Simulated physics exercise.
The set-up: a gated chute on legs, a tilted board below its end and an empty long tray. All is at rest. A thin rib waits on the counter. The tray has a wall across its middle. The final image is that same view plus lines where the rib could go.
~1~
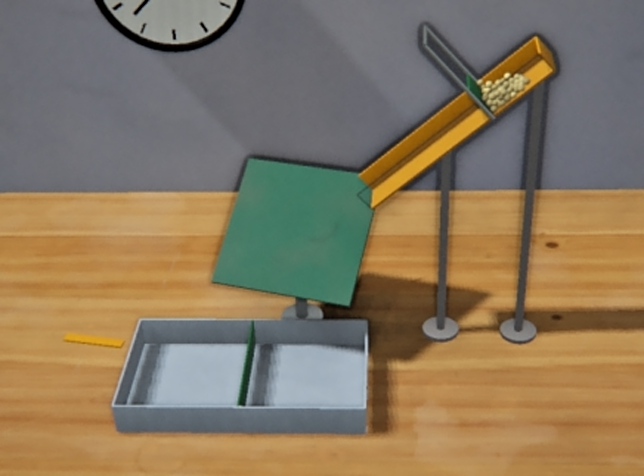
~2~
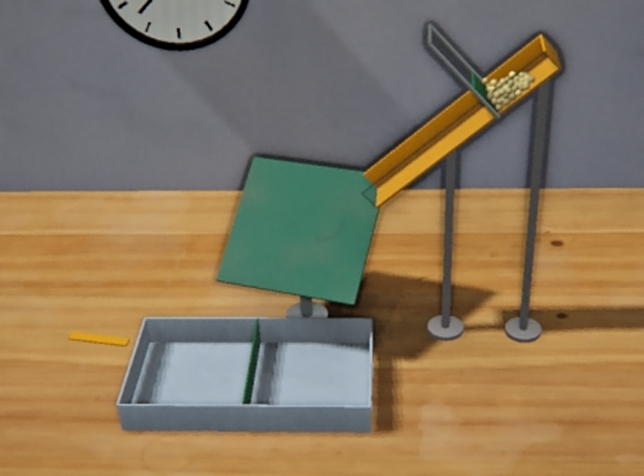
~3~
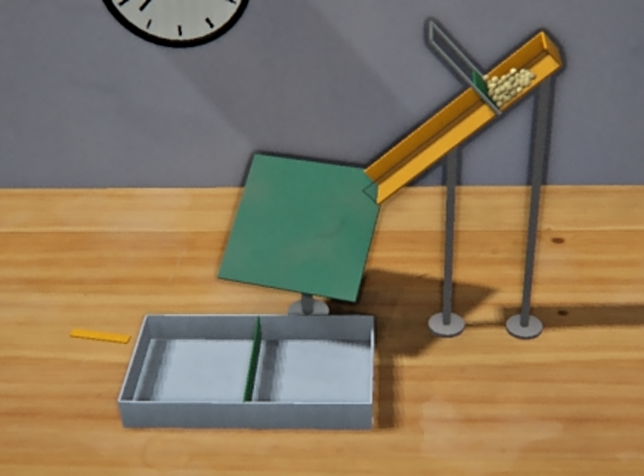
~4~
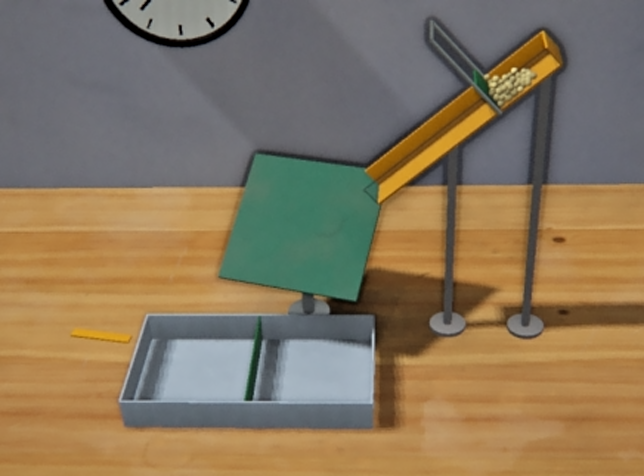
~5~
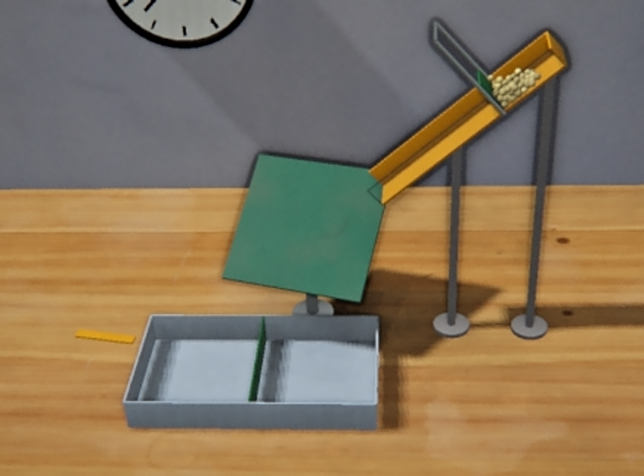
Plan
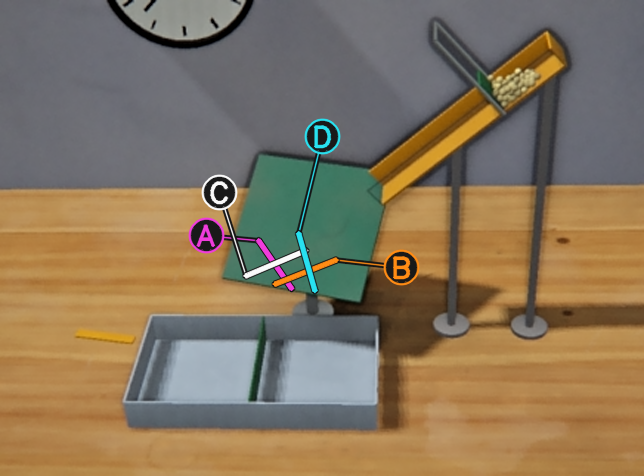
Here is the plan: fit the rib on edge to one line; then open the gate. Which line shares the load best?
The answer is line C.
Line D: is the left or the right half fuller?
More lands on the right.
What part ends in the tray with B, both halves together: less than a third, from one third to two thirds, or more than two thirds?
It is more than two thirds.
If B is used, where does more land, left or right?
More lands on the left.
On the marked copy, line A from (258, 240) to (291, 288); line B from (336, 260) to (275, 284); line C from (305, 250) to (246, 275); line D from (298, 233) to (314, 290).
With A, of what is caught, a small share in the left half, all but a few in the right.
With B, of what is caught, all but a few in the left half, a small share in the right.
With C, of what is caught, close to half in the left half, close to half in the right.
With D, of what is caught, a small share in the left half, all but a few in the right.
